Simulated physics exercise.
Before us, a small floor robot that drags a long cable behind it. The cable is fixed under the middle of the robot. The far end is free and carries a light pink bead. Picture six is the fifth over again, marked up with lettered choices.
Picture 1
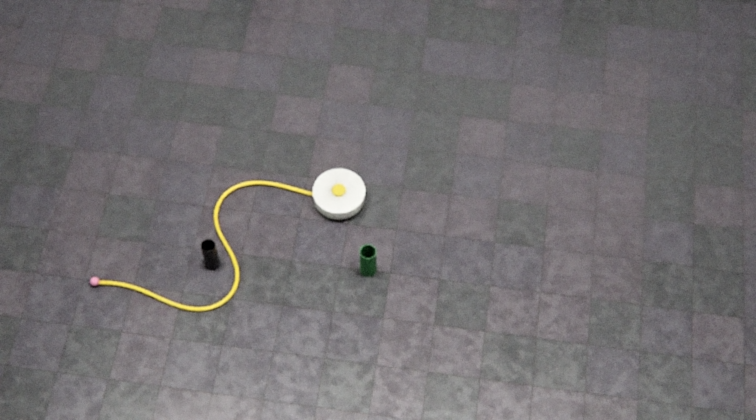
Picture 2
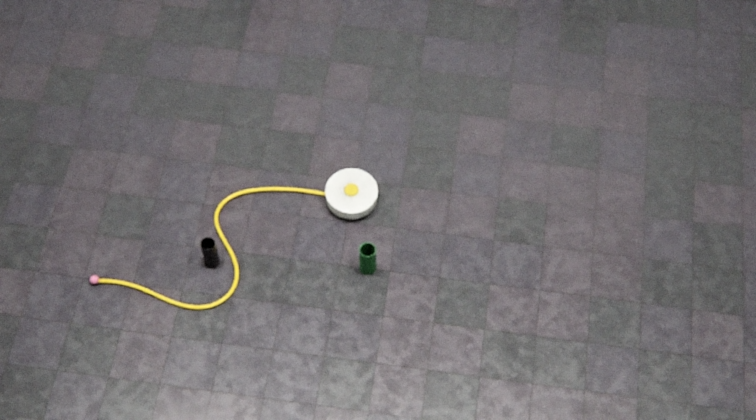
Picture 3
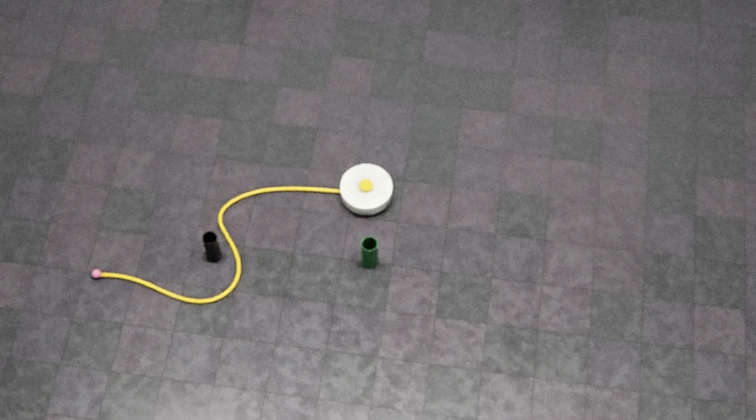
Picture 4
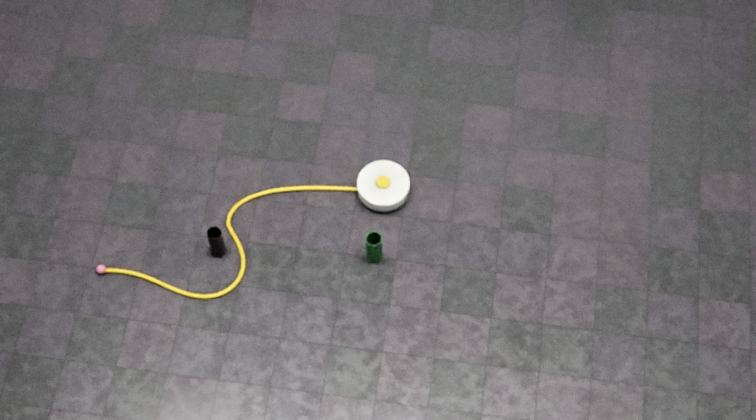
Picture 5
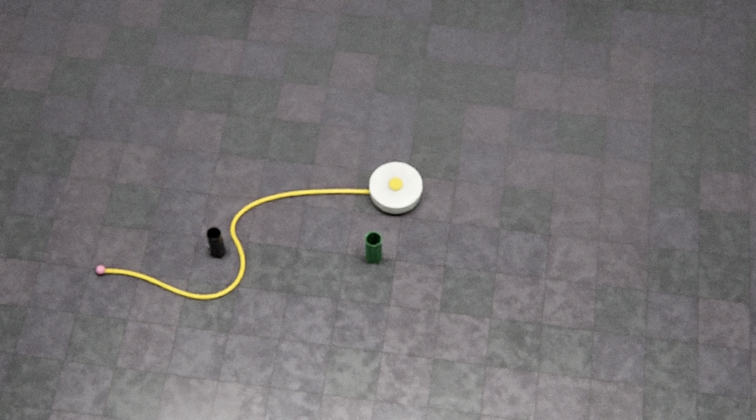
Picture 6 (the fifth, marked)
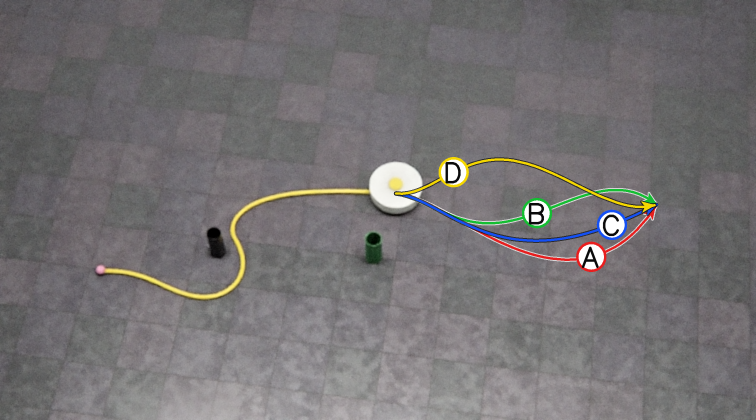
A round white robot with a yellow center, trailing a long curvy yellow cable, moves slowly to the right across a gray tiled floor, passing above a green post. The cable's upper stretch lengthens and straightens behind it, while the pink-beaded end stays left of a black post, hardly moving.
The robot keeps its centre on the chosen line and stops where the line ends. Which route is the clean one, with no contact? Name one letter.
Everything stays clear on B.
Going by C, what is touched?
It is the green post.
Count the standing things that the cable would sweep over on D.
One.
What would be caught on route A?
The green post.
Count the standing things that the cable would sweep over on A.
One.
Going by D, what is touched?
The black post.
On the marked copy, A from (396, 193) via (532, 254) to (656, 206); B from (396, 193) via (531, 215) to (657, 205); C from (396, 193) via (530, 241) to (657, 205); D from (396, 193) via (527, 164) to (655, 205).
Taking B. A third of the way, robot (494, 219), middle of the cable (298, 251), free end (107, 270).
Two thirds of the way, robot (591, 189), middle of the cable (401, 235), free end (210, 264).
When it is over, robot (658, 200), middle of the cable (463, 221), free end (275, 254); nothing has been touched.
As for the rest, A meets the green post; C meets the green post; D meets the black post.
